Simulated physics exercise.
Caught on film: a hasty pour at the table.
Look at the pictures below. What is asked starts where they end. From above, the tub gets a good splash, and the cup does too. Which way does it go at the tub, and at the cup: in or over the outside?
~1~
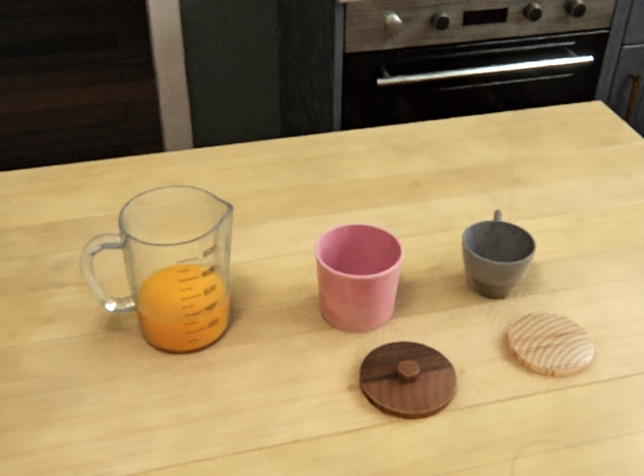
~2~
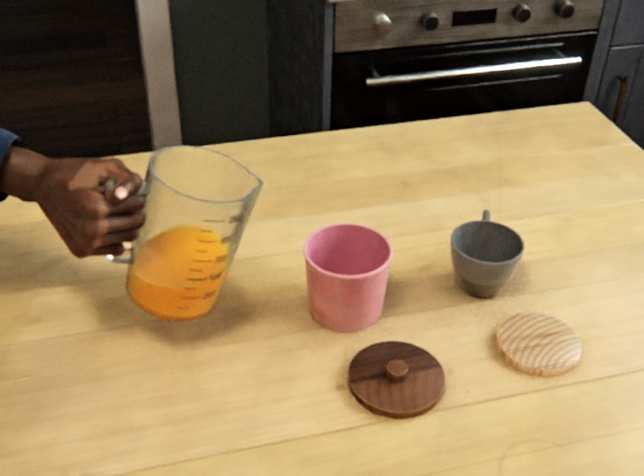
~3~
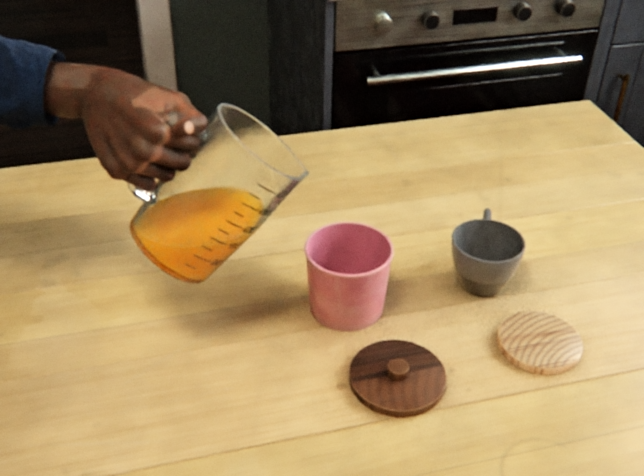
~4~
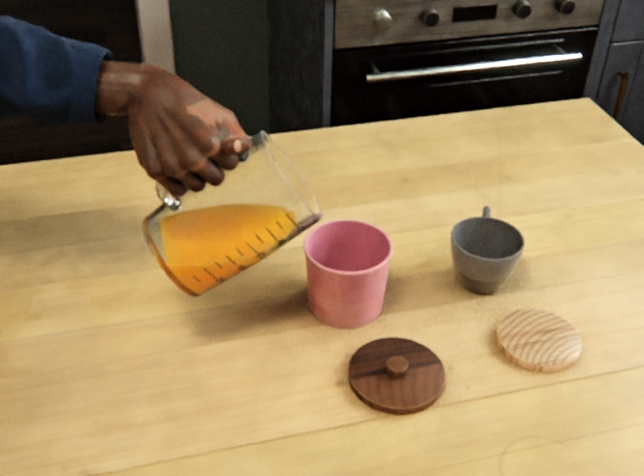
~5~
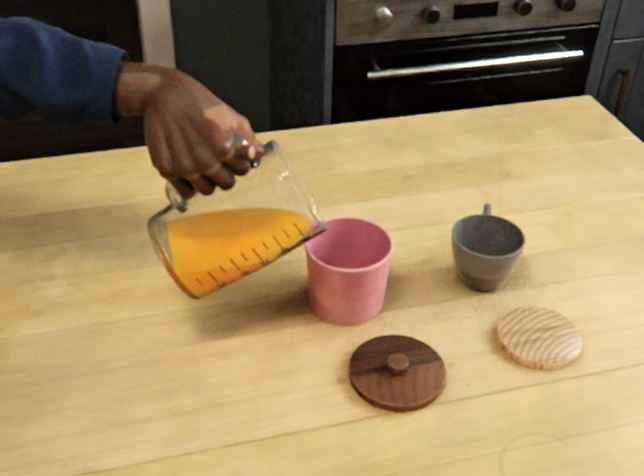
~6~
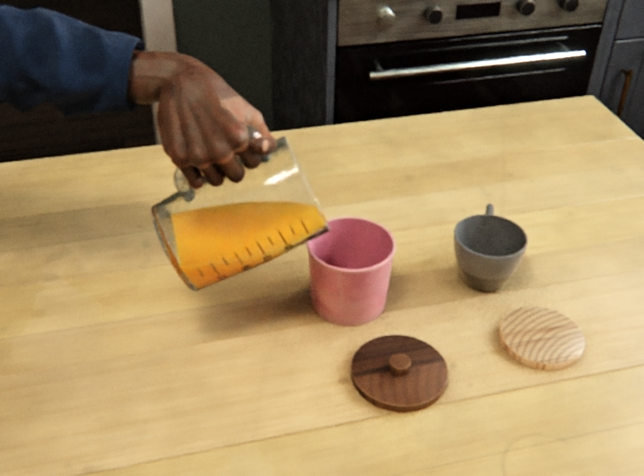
At the tub it goes in; at the cup it goes in.
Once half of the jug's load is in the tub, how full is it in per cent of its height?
30 out of a hundred, or close to it.
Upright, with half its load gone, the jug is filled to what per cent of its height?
The level stands at around 15 per cent of the height.
Shortly, the orange juice goes into the tub.
Then, the orange juice goes into the cup.
At the finish, the tub has its share inside; the cup has its share inside.
